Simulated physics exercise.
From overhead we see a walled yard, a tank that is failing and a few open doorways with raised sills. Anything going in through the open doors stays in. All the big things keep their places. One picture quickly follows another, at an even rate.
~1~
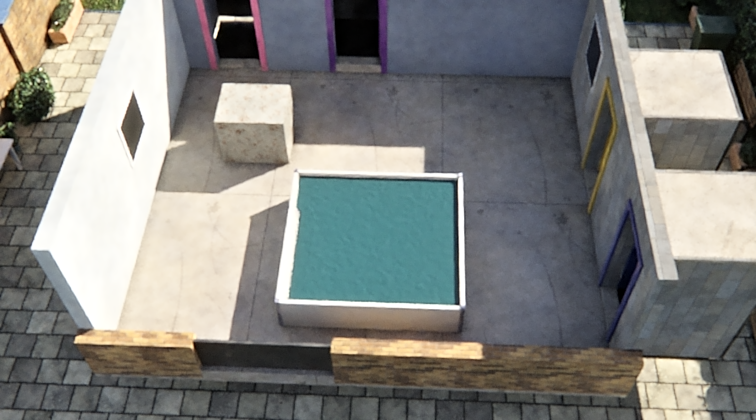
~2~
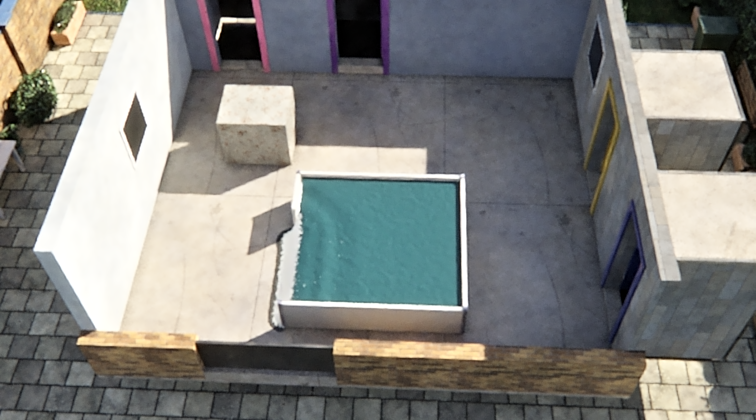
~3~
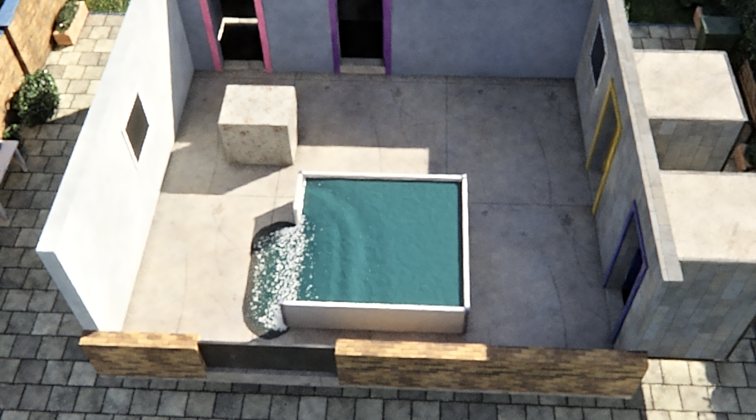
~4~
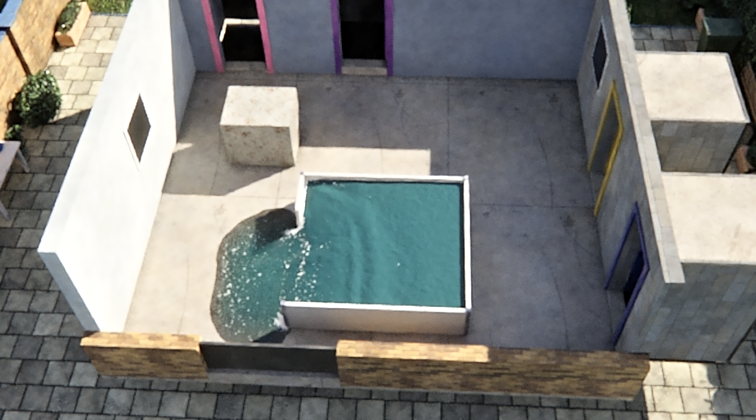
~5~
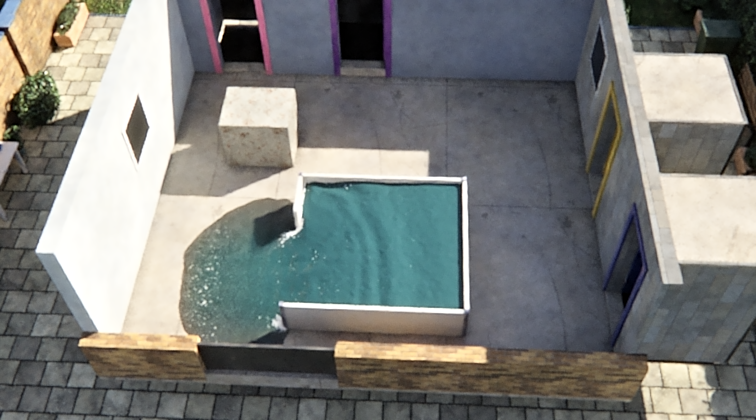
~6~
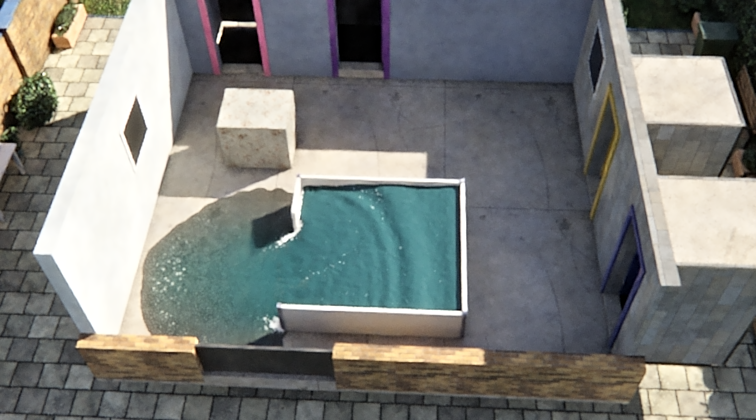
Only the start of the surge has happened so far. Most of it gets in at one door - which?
The pink door takes the most.
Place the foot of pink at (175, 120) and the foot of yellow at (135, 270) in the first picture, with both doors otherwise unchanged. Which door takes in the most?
That would be the yellow door.
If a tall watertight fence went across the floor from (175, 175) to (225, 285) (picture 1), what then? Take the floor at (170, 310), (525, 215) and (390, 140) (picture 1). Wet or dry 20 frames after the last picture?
Going through them in the order asked, I'd say reached by the flood, then still bare, then reached by the flood.
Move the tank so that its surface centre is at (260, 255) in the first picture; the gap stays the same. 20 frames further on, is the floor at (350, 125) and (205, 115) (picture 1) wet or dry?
Point one left dry, point two soaked.
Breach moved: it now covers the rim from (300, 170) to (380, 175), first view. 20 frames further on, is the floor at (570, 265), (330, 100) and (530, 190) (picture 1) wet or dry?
In that order: Free of water, covered, dry.
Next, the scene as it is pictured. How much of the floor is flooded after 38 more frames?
Near 70 in a hundred.
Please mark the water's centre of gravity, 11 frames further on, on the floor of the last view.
Around (294, 272).
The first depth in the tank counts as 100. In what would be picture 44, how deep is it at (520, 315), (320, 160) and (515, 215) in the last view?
Going in order, roughly 2, 2 and 2 %.
A moment on, water covers 20 % of the floor; purple door not reached, blue door not reached, pink door not reached, yellow door not reached.
Next, water covers 20 % of the floor; purple door not reached, blue door not reached, pink door not reached, yellow door not reached.
Then, water covers 35 % of the floor; purple door not reached, blue door not reached, pink door a trickle in, yellow door not reached.
Later, water covers 70 % of the floor; purple door wet at the sill, nothing in, blue door a trickle in, pink door a lot in, yellow door not reached.
In the end, water covers 95 % of the floor; purple door wet at the sill, nothing in, blue door some in, pink door a lot in, yellow door some in; the pink door has let in the most.
